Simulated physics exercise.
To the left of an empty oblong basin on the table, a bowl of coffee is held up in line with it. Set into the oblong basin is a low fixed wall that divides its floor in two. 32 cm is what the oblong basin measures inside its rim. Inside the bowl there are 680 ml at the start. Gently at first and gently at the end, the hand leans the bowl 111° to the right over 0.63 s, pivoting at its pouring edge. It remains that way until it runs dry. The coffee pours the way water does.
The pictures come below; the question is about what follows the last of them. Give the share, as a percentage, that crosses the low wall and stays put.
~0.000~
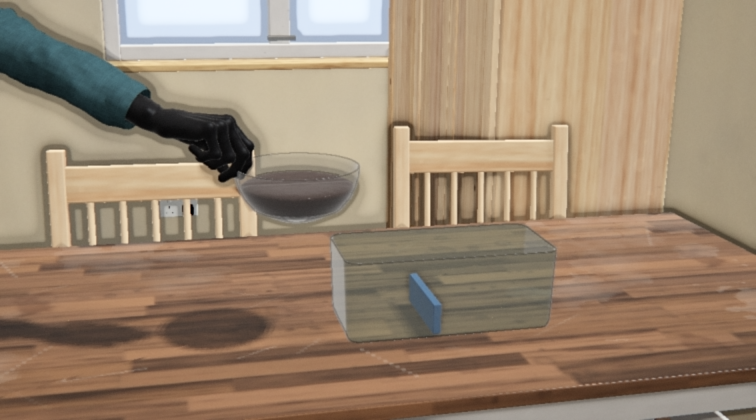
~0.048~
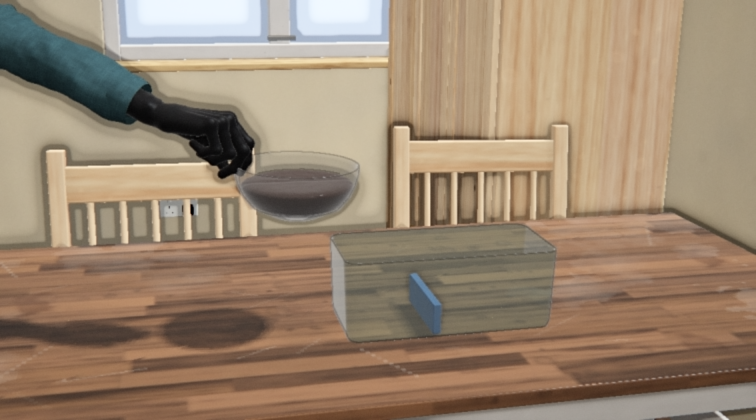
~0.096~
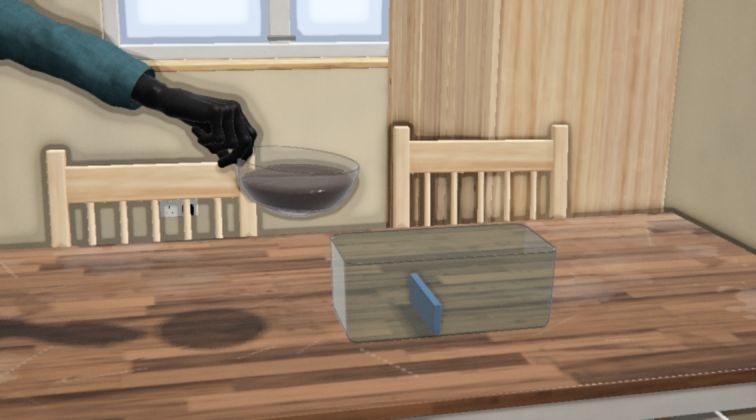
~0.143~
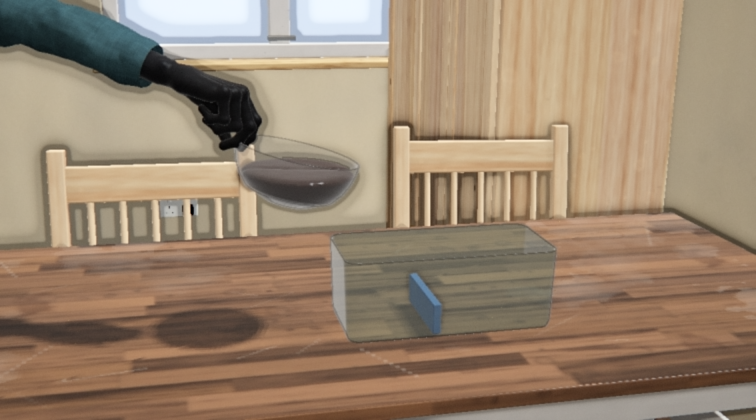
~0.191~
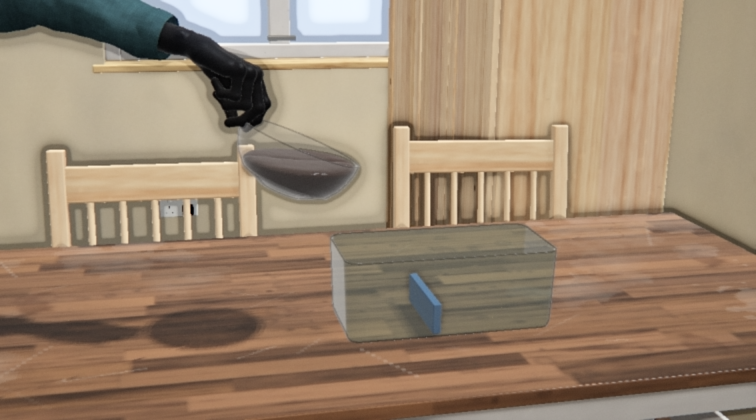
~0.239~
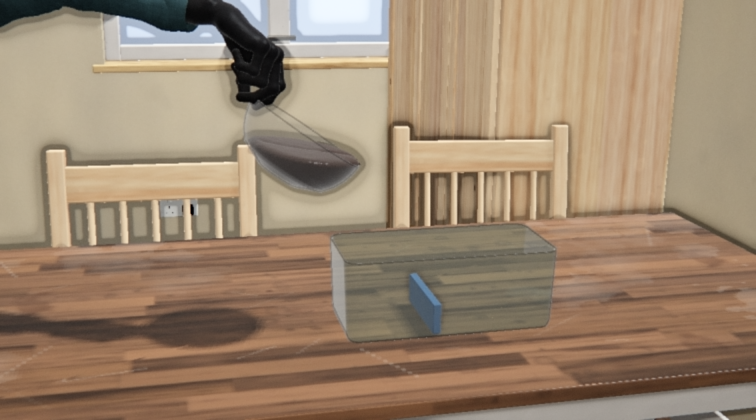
Around 69 %.
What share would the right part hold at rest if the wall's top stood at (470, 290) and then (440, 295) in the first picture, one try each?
One try each: Around 15 percent and then around 50 percent.
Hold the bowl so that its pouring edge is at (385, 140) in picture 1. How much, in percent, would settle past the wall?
In that case roughly 70 per cent.
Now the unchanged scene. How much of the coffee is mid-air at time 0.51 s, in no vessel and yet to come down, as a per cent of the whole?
Share: Roughly 72 per cent.
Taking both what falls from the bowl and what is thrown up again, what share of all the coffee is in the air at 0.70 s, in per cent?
Around 3 percent of it is airborne.
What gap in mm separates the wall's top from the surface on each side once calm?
For the left, around 36 mm; for the right, around 28 mm.
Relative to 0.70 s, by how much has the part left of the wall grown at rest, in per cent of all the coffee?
That amounts to roughly 10 per cent of the whole.
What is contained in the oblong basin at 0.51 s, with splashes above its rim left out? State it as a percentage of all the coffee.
Near 10 in a hundred.
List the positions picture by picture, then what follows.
The first picture shows tilt 0°; pouring edge (358, 165); surface from (240, 186) to (352, 181); the oblong basin's rim runs from (338, 250) to (541, 238); the wall's top is at (425, 290).
The second picture shows tilt 2°; pouring edge (358, 165); surface from (240, 184) to (352, 180).
The third picture shows tilt 6°; pouring edge (358, 165); surface from (240, 179) to (352, 175).
The fourth picture shows tilt 14°; pouring edge (357, 165); surface from (241, 170) to (352, 169).
The fifth picture shows tilt 23°; pouring edge (357, 165); surface from (242, 156) to (354, 163).
The sixth picture shows tilt 35°; pouring edge (356, 165); surface from (247, 140) to (350, 155); 1 per cent is over the edge.
Then, 0.51 s in, the tilt is 101° and 17 per cent is still to pour, 10 is left of the wall and 0 right of it.
Then, 0.70 s in, the tilt is 111° and 0 per cent is still to pour, 17 is left of the wall and 81 right of it.
Then, 0.91 s in, the tilt is 111° and 0 per cent is still to pour, 22 is left of the wall and 67 right of it.
Then, 1.13 s in, the tilt is 111° and 0 per cent is still to pour, 26 is left of the wall and 69 right of it.
Finally, 26 per cent lies left of the wall, 69 right of it and 5 outside.
